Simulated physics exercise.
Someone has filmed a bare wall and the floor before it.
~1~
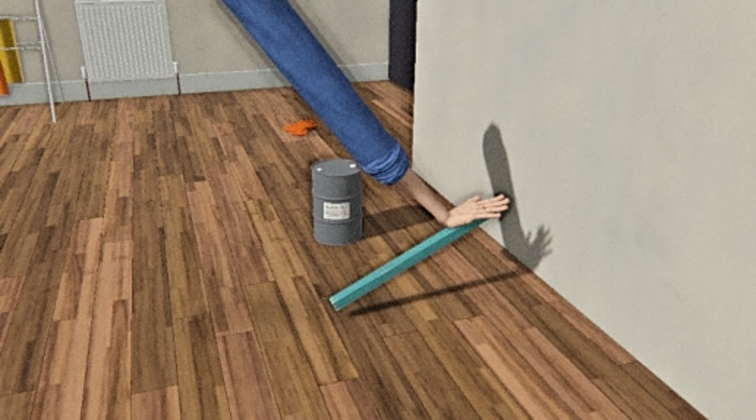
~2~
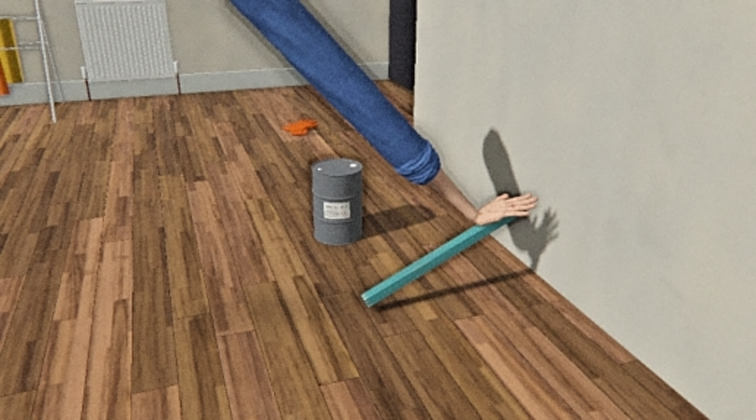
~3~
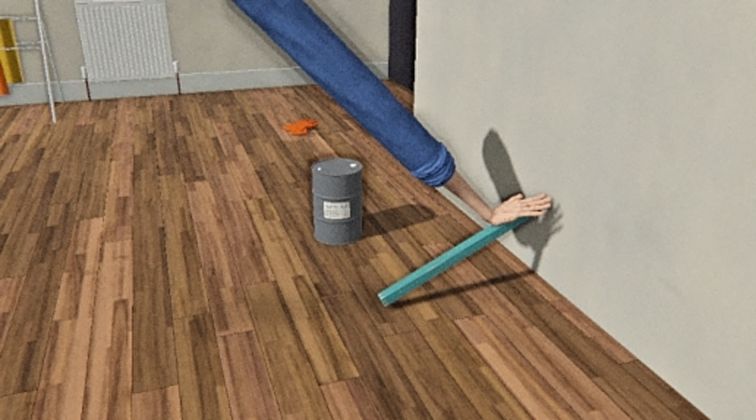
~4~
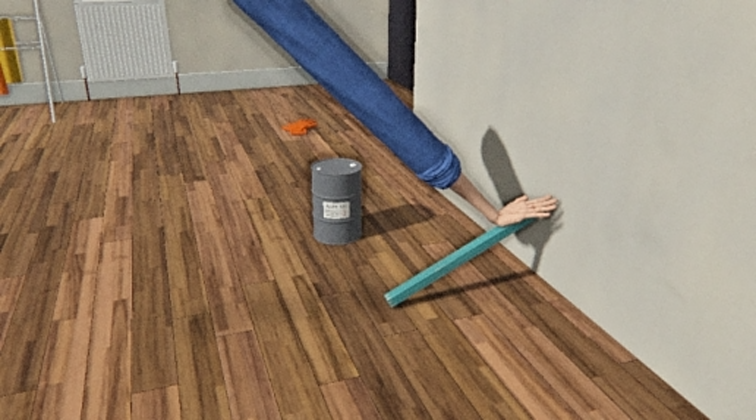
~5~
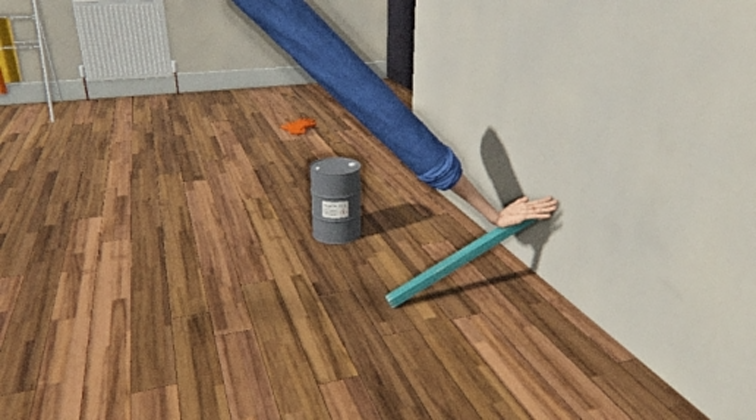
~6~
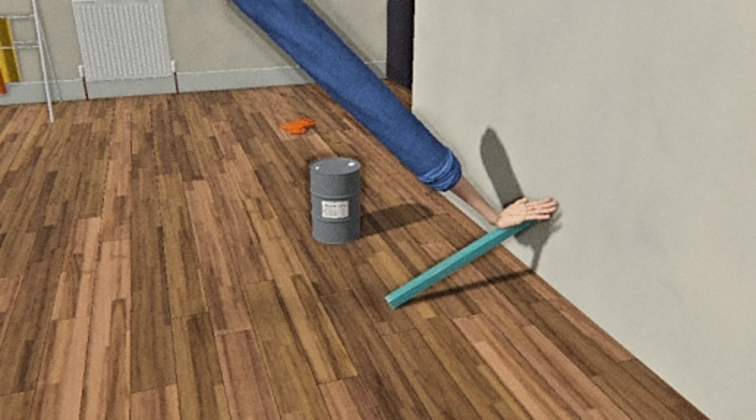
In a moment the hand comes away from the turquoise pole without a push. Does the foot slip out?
Outcome: The pole slides down.
Then, 0.30 s on from there, turquoise pole leaning 20° more than when let go near (461, 282).
Then, 0.40 s on from there, turquoise pole leaning 23° more than when let go near (459, 285).
In the end, moved from the start, turquoise pole; grey canister unmoved. At the end, from the last picture's camera, turquoise pole near (459, 289). The pole slips out.
